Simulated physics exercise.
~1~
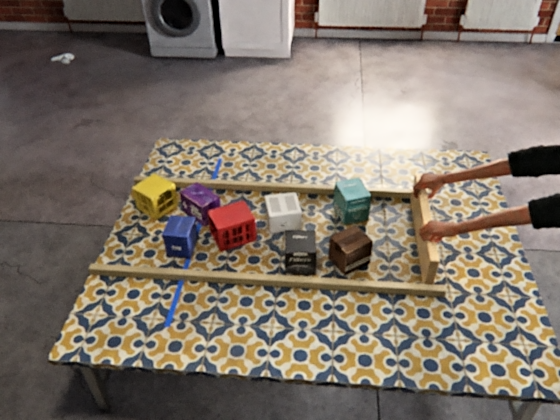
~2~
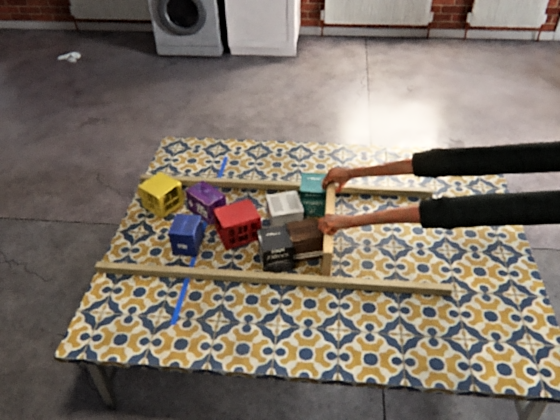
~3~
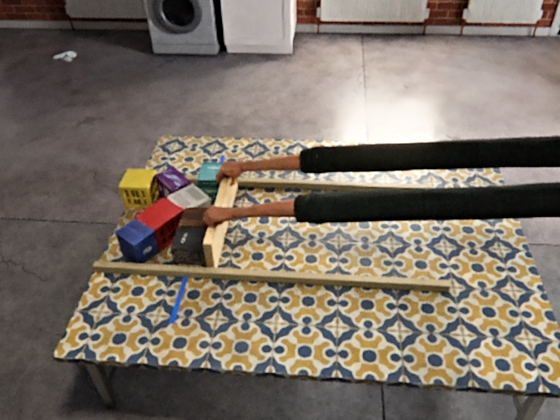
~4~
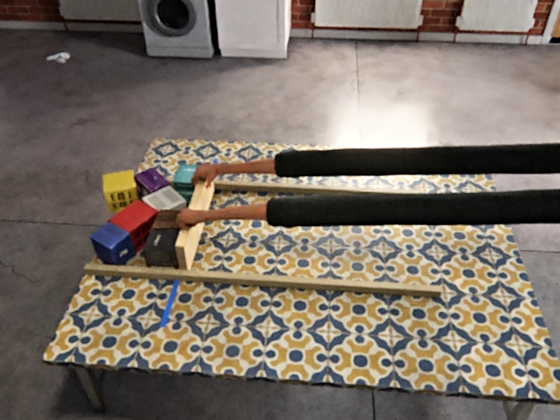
We see two hands slide a wooden plank leftward across a patterned table between two rails, gathering colourful crates and boxes and pushing them together toward the left edge, where they end bunched up past a strip of blue tape, all still on the table.
